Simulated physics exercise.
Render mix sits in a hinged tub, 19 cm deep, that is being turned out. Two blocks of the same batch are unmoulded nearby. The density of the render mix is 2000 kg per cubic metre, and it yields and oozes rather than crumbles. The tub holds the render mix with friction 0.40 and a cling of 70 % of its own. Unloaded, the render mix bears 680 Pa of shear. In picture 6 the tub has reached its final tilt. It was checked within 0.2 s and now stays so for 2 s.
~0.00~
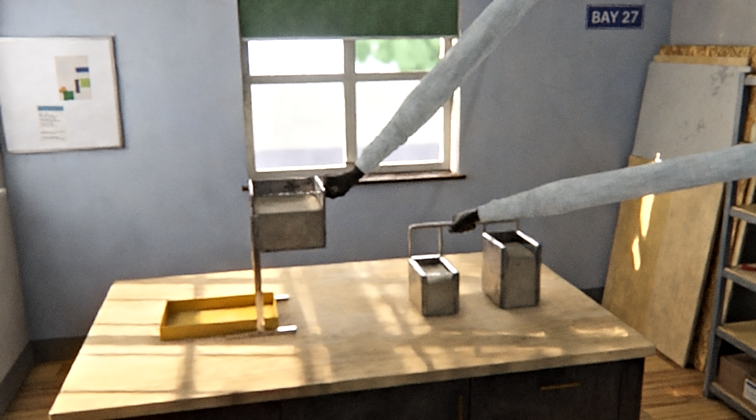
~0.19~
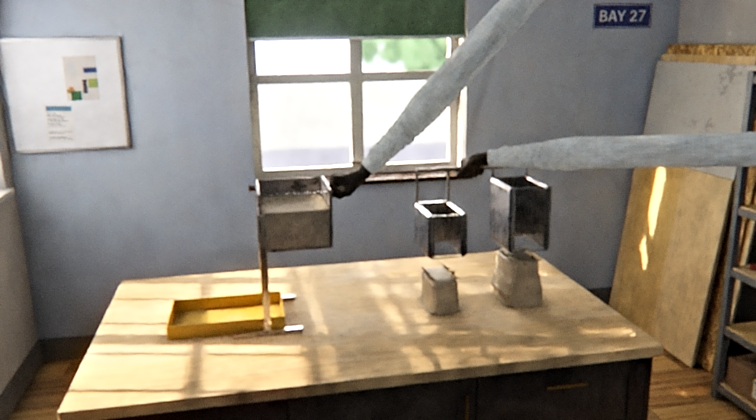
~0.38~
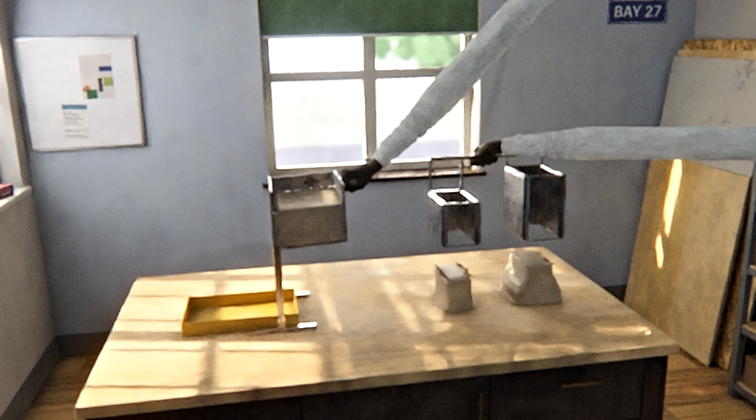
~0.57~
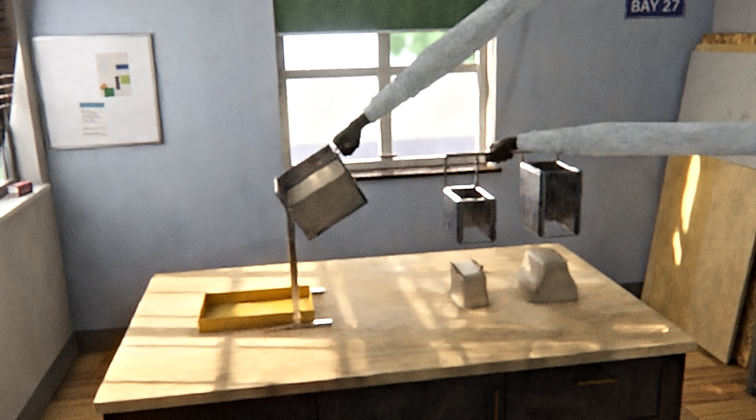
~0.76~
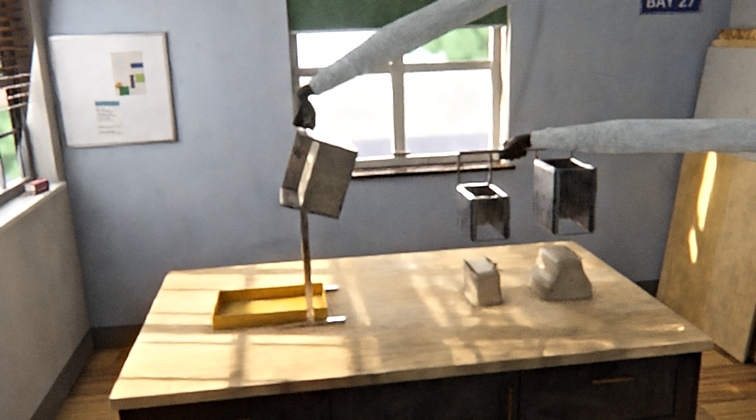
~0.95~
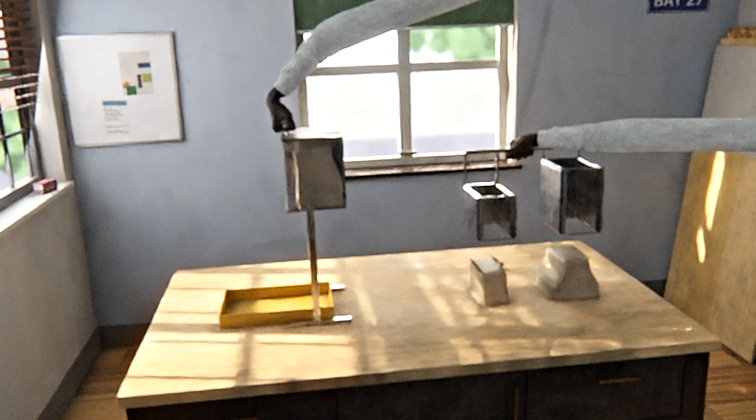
The clip opens with one hand holding a grey tub level above a yellow tray while another lifts two metal moulds off pale blocks. The taller block sags and widens while the smaller keeps its height, then the first hand swings the tub leftward onto its side, with no mix leaving it.
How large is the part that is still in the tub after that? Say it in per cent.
Expect roughly 52 %.
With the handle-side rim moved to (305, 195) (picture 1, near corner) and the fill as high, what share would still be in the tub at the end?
Then about 100 %.
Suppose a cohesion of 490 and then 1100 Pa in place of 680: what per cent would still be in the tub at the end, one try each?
In that order: 50 %, 100 %.
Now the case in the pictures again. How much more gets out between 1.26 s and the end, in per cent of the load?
Some 14 per cent.
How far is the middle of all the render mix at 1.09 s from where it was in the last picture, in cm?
Roughly 5 cm.
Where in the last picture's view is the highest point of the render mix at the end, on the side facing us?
Around (324, 177).
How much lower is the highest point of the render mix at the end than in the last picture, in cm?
About 11 cm.
By 1.09 s, the tub is at 90 degrees and holds 95 %.
By 1.26 s, the tub is at 90 degrees and holds 66 %.
By 1.43 s, the tub is at 90 degrees and holds 52 %.
By 1.60 s, the tub is at 90 degrees and holds 52 %.
By 2.95 s, at the end, the tub is at 90 degrees and holds 52 %.
